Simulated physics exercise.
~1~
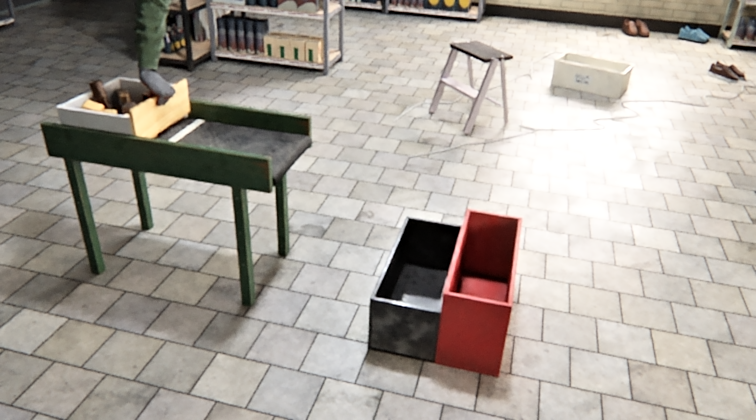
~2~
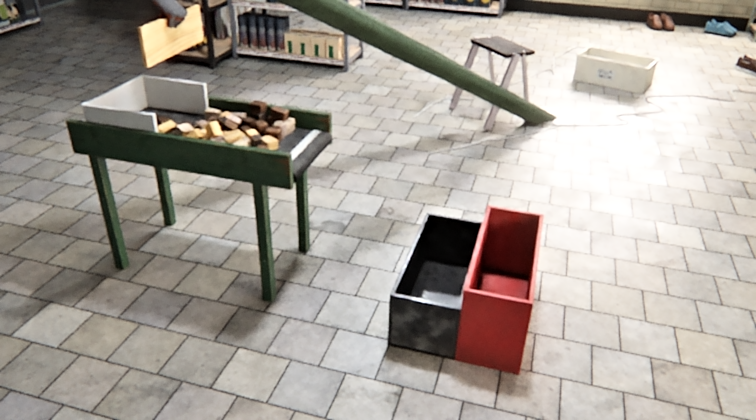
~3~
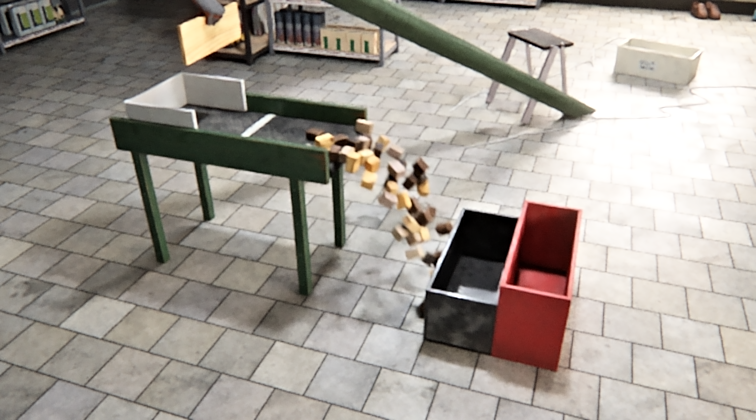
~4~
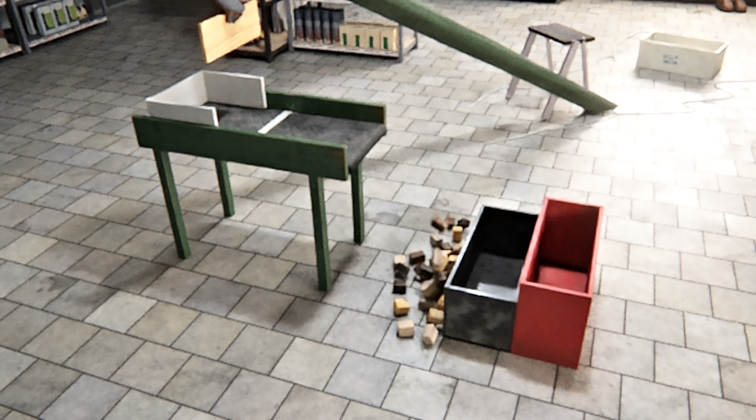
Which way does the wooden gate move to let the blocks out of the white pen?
The gate moves up, rising clear of the belt so the blocks can pass beneath it.
A green-framed belt table carried a pile of wooden blocks rightward out of a white pen after its wooden gate was lifted, and they spilled off the end, all landing on the tiled floor just short of the black bin and red tub.
